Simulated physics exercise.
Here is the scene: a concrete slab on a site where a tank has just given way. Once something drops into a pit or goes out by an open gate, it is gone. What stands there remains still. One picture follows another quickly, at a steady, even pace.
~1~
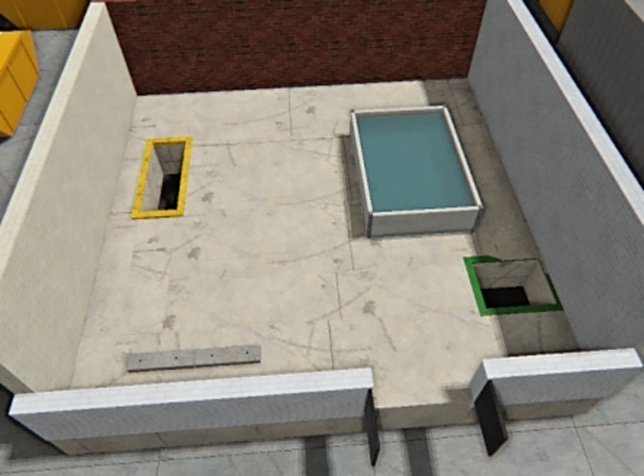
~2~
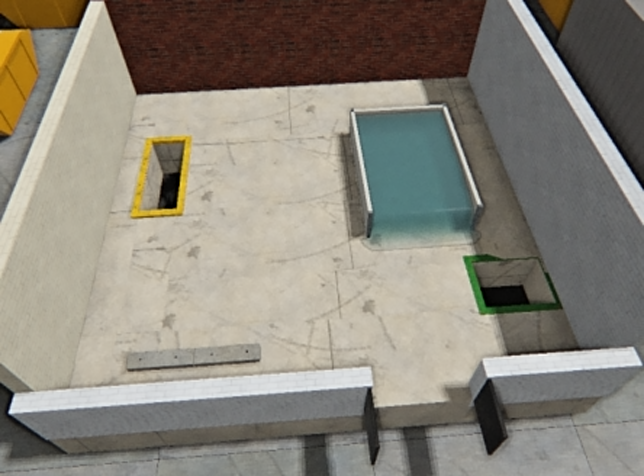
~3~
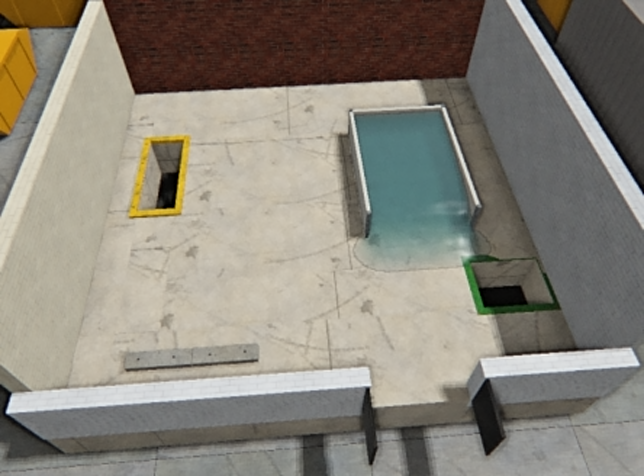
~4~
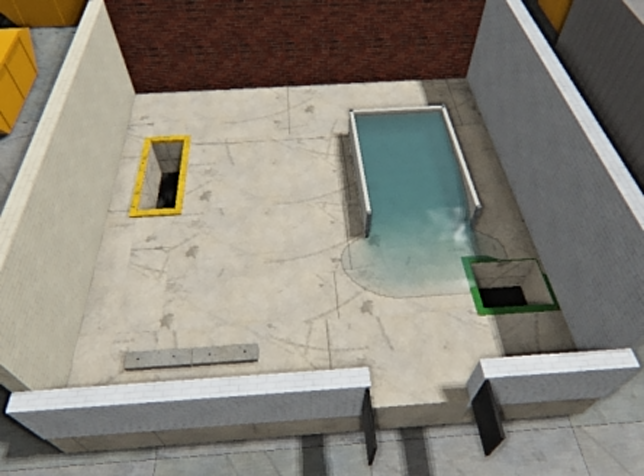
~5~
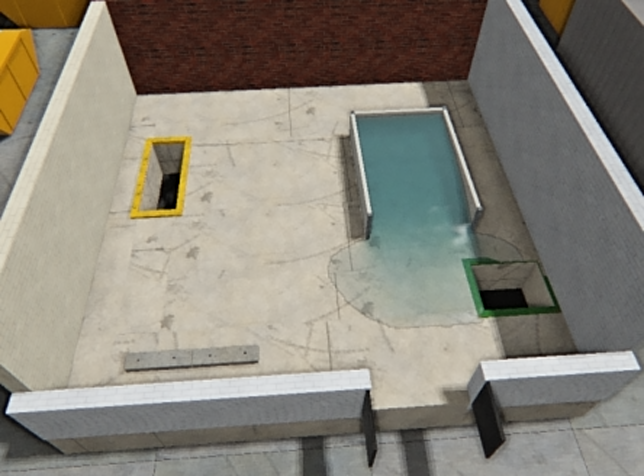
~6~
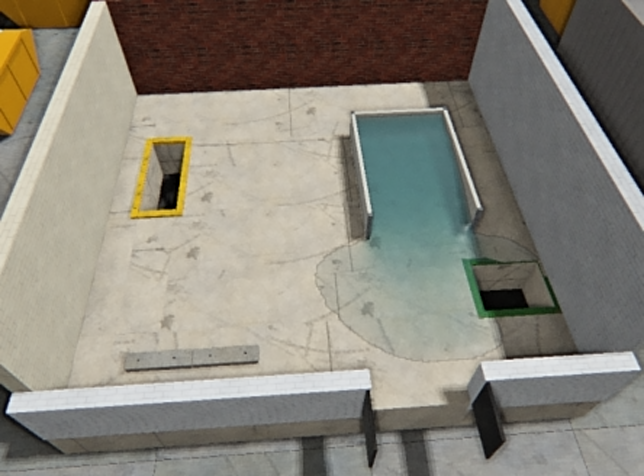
The video shows a walled concrete slab with yellow- and green-edged pits and a tank of blue-green water; the tank's near side disappears, and water pours out, spreading across the slab toward the viewer and around the green-edged pit.
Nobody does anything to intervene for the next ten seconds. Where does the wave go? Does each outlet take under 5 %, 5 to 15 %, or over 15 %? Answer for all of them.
Answer: The gate takes over 15 %; the yellow pit takes under 5 %; the green pit takes over 15 %.
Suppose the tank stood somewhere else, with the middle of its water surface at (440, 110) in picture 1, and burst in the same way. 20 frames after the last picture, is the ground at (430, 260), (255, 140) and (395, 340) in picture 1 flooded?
Looking at all three, I'd call them swamped, bone dry, swamped.
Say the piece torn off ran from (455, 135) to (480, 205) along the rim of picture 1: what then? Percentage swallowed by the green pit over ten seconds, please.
I'd estimate the green pit takes around 45 percent.
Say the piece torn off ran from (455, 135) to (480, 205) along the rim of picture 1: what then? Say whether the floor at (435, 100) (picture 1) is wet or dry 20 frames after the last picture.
There: Under water.
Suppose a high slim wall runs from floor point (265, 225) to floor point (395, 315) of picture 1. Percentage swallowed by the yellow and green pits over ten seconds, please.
Yellow 0 %, green 45 %.
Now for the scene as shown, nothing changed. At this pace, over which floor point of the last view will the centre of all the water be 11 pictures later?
Near (413, 235).
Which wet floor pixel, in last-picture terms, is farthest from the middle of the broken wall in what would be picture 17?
Around (212, 403).
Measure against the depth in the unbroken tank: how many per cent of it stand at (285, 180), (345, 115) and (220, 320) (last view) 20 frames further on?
I'd say around 0 per cent, then 0 per cent, then 2 per cent.
A moment on, water covers 20 % of the floor; the gate 2 %, the yellow pit 0 %, the green pit 5 %.
Next, water covers 20 % of the floor; the gate 9 %, the yellow pit 0 %, the green pit 10 %.
Then, water covers 25 % of the floor; the gate 21 %, the yellow pit 0 %, the green pit 18 %.
Later, water covers 35 % of the floor; the gate 32 %, the yellow pit 0 %, the green pit 28 %.
In the end, water covers 45 % of the floor; the gate 38 %, the yellow pit 0 %, the green pit 33 %.
